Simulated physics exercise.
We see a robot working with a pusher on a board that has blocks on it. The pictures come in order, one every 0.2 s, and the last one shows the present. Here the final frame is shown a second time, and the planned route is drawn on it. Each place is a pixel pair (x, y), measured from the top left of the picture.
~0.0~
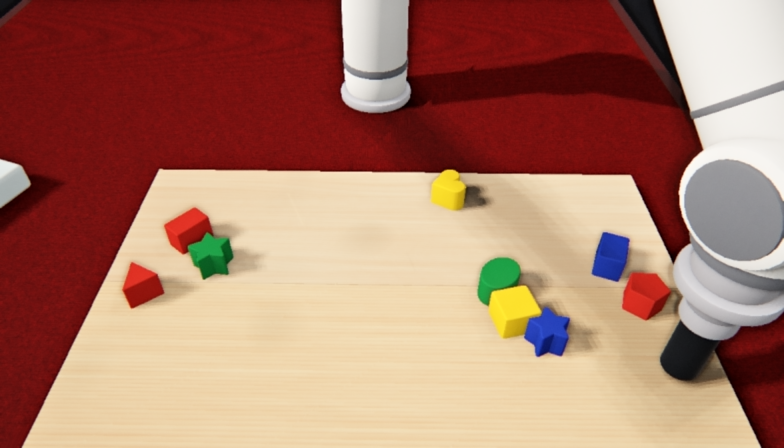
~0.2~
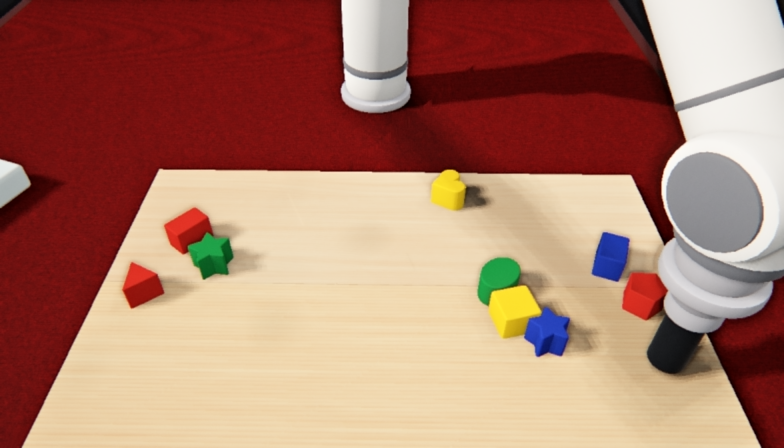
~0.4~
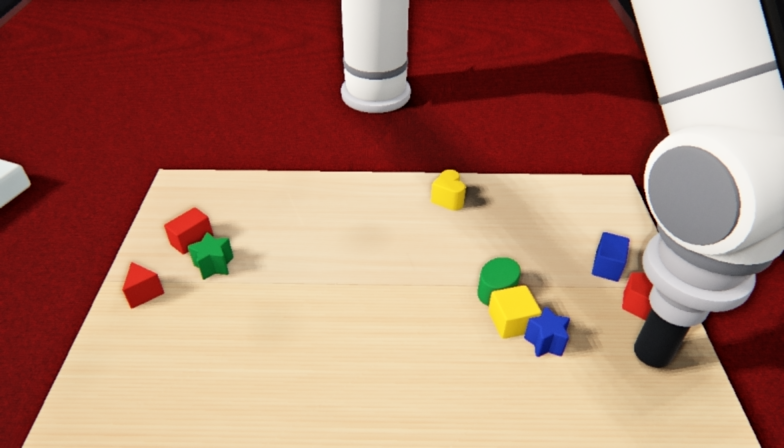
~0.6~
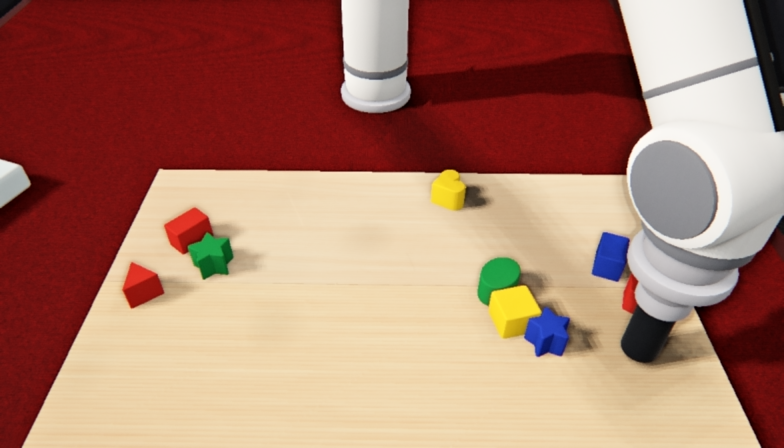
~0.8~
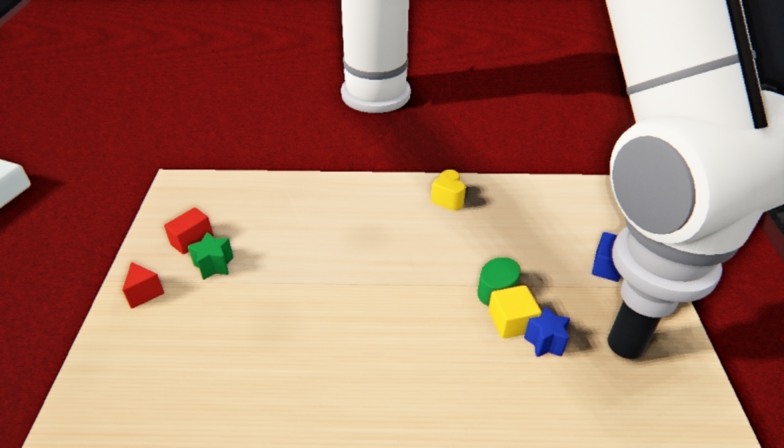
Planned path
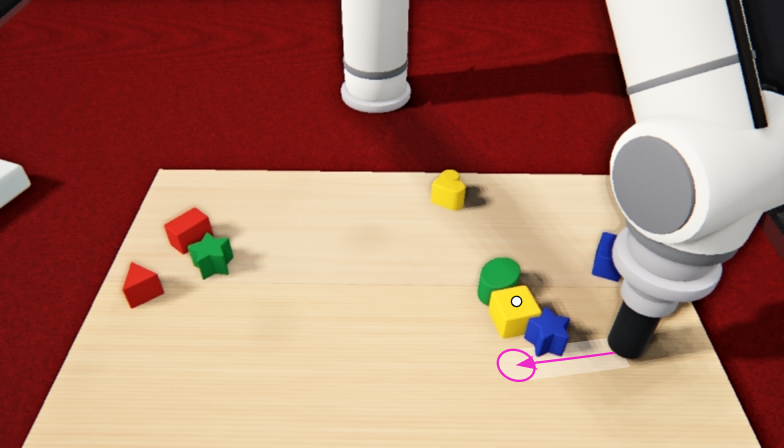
Robot arm with a black pusher sliding slowly left along the right side of a wooden board, the coloured blocks staying still.
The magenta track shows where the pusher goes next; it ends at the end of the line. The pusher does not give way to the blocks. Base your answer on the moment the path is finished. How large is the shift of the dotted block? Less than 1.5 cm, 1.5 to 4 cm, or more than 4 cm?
Shift of 1.5 to 4 cm.
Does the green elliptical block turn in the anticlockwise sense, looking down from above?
No.
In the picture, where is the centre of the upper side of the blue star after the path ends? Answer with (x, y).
Around (500, 322).
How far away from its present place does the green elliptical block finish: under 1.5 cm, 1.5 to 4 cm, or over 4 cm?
The displacement of the green elliptical block is below 1.5 cm.
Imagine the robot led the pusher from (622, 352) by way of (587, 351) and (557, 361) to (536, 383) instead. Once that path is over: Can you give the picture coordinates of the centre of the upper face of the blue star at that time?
Expect it around (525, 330).
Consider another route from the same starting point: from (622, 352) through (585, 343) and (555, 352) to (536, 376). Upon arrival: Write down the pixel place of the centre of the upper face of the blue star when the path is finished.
I expect it at (513, 336).
The drawn path runs from (622, 352) to (516, 365); the dot is on the yellow four-sided block.
The first path, step by step. One third of the way, pusher (590, 349); nothing pushed yet.
Two thirds of the way, pusher (554, 354); green elliptical block (498, 268), turned 15° clockwise; yellow four-sided block (504, 297); blue star (528, 324), turned 25° clockwise.
At the end, pusher (518, 358); green elliptical block (495, 264), turned 30° clockwise; yellow four-sided block (490, 292), turned 25° clockwise; blue star (500, 322), turned 45° clockwise; red pentagon not moved.
